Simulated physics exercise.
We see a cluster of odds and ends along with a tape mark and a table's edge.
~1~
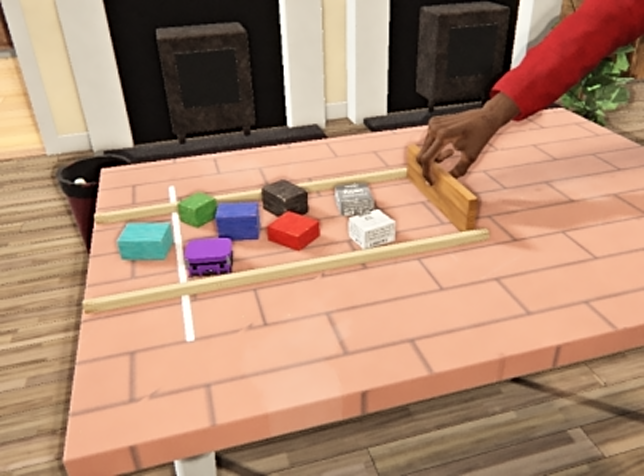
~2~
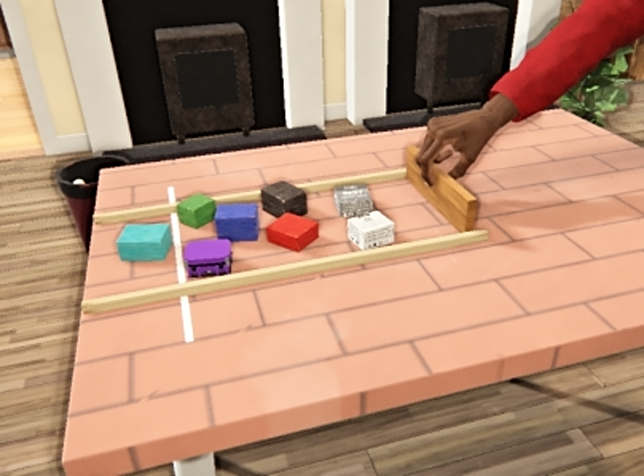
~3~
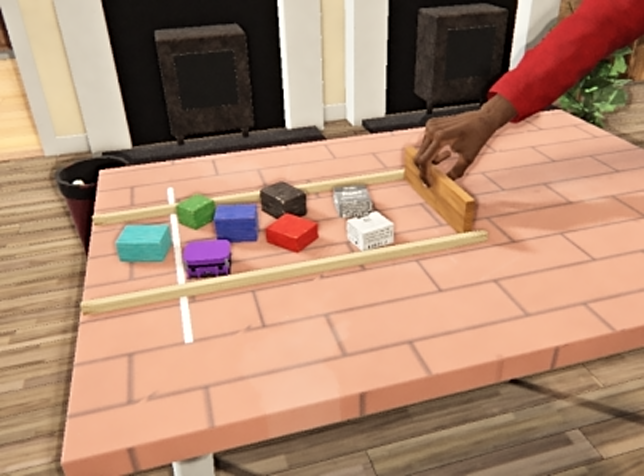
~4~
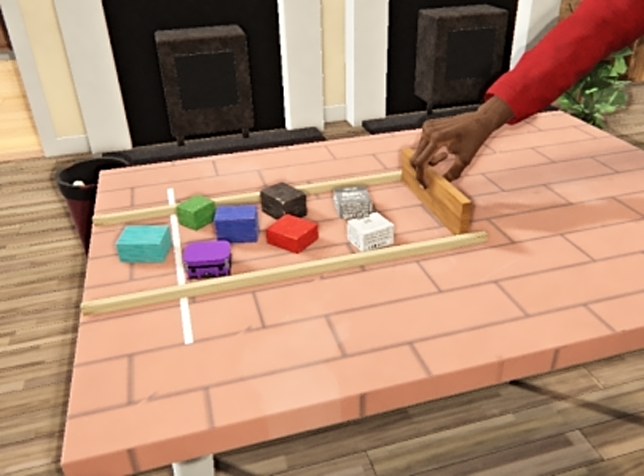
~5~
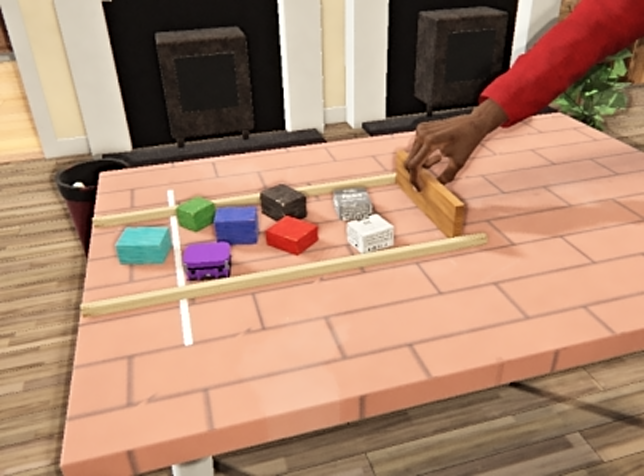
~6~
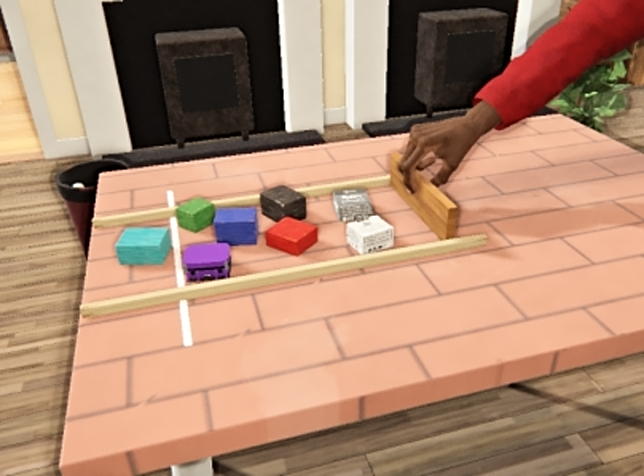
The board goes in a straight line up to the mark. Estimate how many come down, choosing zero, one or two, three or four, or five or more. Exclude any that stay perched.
The count that comes down is one or two.
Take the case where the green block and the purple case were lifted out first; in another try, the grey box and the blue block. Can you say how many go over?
First try 1, second try 0.
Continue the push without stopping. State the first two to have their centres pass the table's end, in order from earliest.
In order, first the turquoise block, then the green block.
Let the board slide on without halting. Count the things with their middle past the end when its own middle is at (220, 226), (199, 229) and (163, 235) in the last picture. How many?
Respectively, 0, 0 and 2.
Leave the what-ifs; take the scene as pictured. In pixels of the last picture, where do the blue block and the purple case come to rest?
The blue block ends up near (109, 243), and the purple case near (102, 289).
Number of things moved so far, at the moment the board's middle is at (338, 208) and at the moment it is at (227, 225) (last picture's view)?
Counting first: 3, next 8.
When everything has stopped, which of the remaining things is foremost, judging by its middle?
Green block.
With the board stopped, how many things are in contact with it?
Contact count: 2.
Soon after, none off yet; turquoise block at rest near (144, 246); green block at rest near (196, 215); purple case at rest near (208, 263).
Then, none off yet; turquoise block at rest near (144, 246); green block moving near (190, 215); purple case at rest near (208, 263).
Further on, none off yet; turquoise block moved about its own width near (102, 257); green block moved well along near (130, 223); purple case moved about its own width near (145, 281).
At rest, the number that fall off is one or two; fallen, turquoise block.
